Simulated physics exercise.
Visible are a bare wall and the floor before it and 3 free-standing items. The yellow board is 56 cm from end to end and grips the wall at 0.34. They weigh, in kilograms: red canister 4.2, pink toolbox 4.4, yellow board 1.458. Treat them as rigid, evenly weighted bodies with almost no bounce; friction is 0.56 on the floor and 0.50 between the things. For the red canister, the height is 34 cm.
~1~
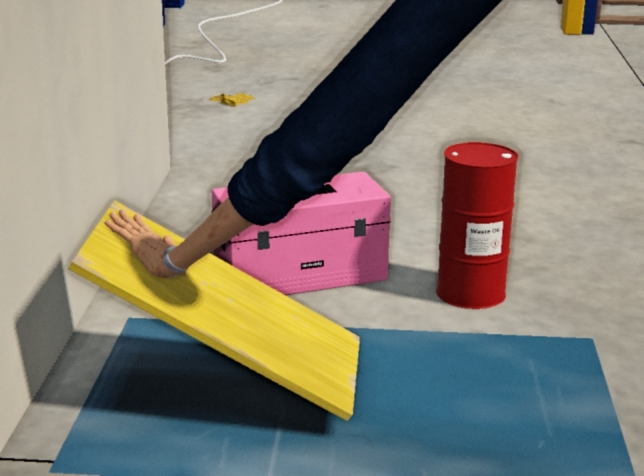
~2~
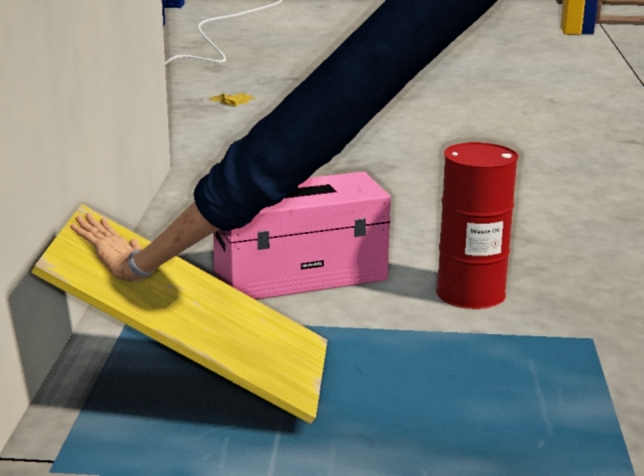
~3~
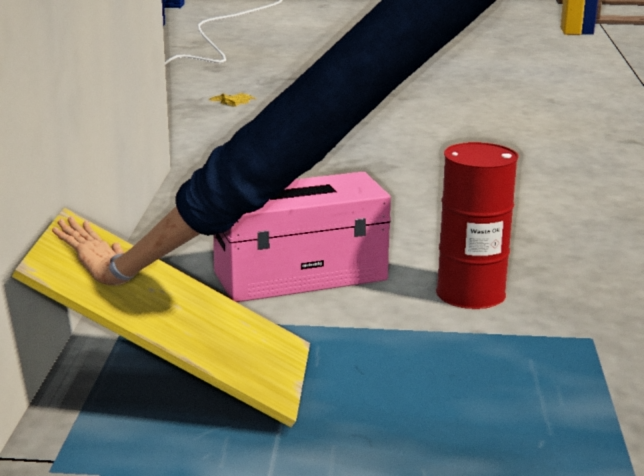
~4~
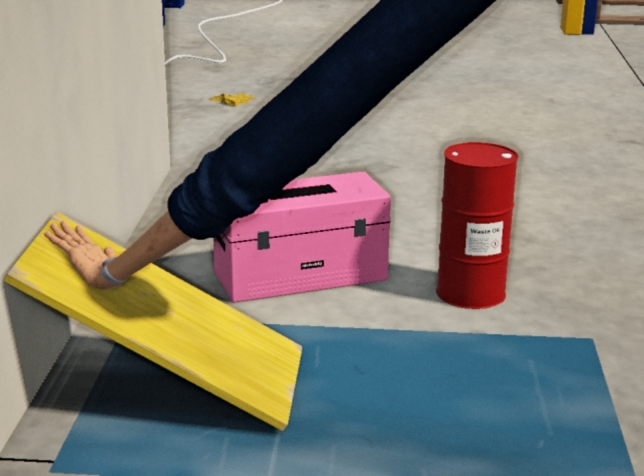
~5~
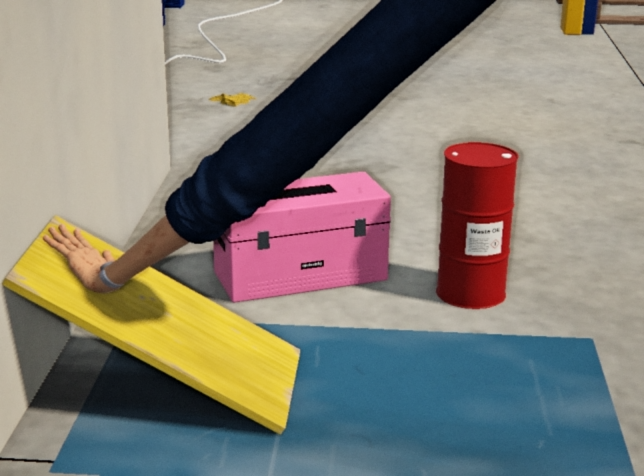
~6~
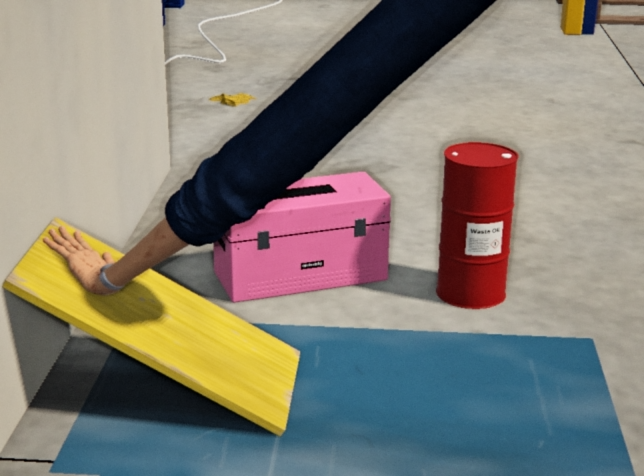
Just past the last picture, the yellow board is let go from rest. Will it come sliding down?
Yes, moving.
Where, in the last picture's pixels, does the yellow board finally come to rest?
It ends up at about (186, 386).
Then, 0.40 s later than the last frame, yellow board sunk by 18° near (181, 361).
Then, 0.50 s later than the last frame, yellow board sunk by 30° near (186, 386).
When it is over, not toppled but over 10 cm from the start, yellow board; the other 2 within 10 cm of the start. End places, in pixels of the last picture, yellow board near (186, 386). The board gives way.
